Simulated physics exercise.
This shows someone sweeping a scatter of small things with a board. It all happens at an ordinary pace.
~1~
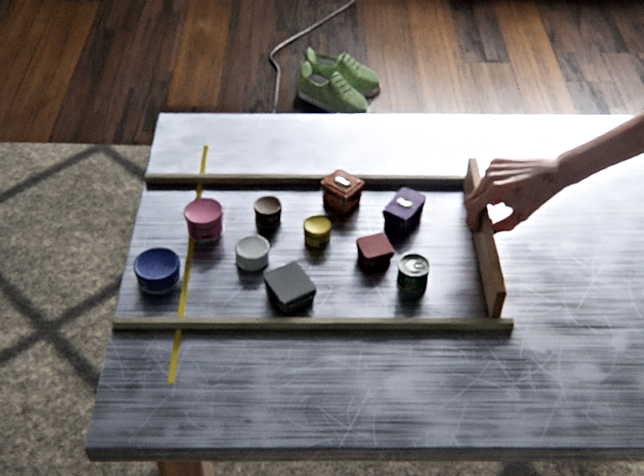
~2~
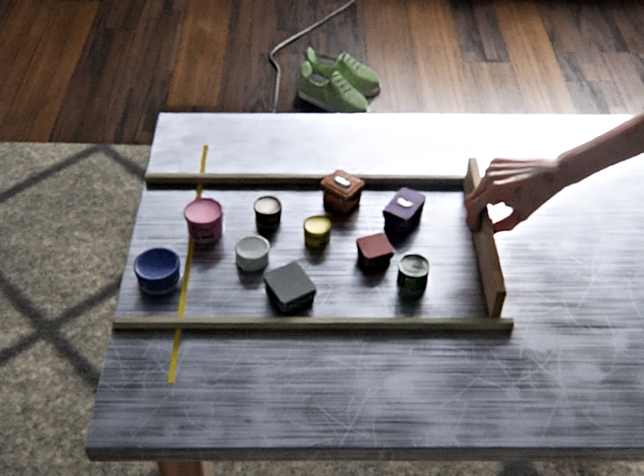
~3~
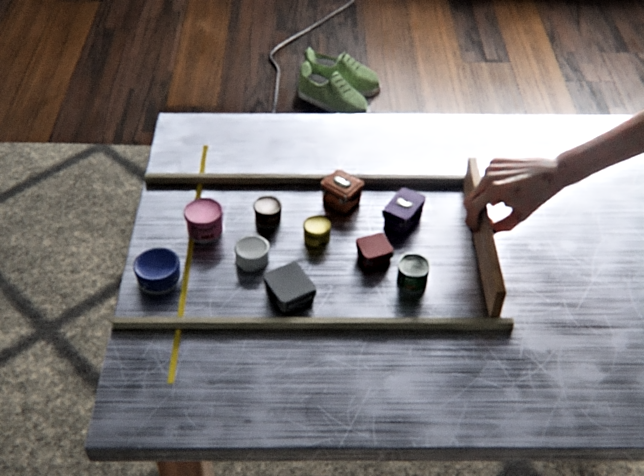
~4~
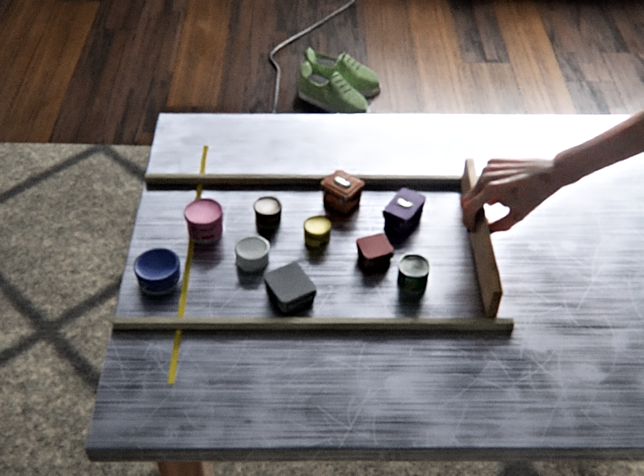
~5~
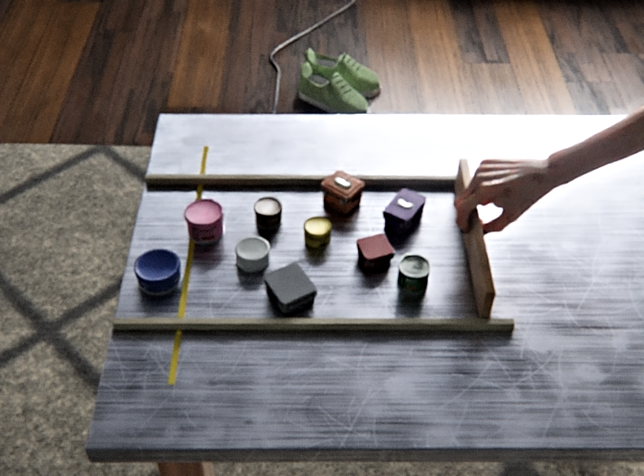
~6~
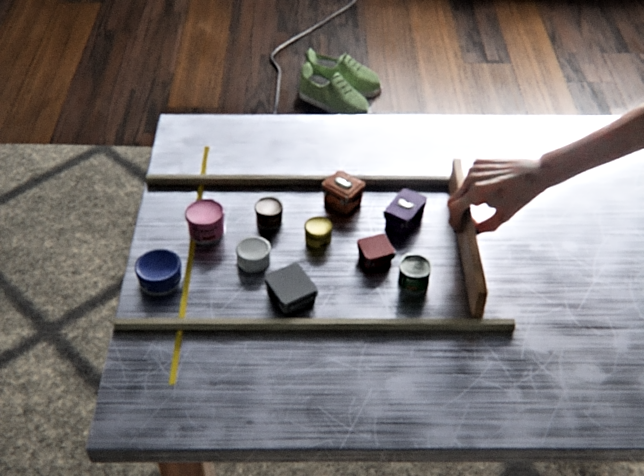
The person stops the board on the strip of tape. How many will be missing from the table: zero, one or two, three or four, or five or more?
The number that fall off is one or two.
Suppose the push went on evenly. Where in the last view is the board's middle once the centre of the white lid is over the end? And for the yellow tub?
At (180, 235) for the white lid; at (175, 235) for the yellow tub.
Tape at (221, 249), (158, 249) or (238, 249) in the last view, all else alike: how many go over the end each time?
Try by try, 0, 5 and 0.
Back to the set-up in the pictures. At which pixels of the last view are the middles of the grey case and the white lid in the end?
The grey case at (161, 303), the white lid at (143, 256).
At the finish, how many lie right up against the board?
5 of them.
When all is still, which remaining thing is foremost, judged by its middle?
The blue tin.
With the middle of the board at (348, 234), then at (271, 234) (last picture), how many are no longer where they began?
5 and 9.
A little later, none off yet; blue tin at rest near (159, 272); pink tin at rest near (206, 222); white lid at rest near (254, 254).
Next, none off yet; blue tin at rest near (159, 272); pink tin at rest near (206, 222); white lid shifted a little near (236, 255).
When it is over, the number that fall off is one or two; down, pink tin.
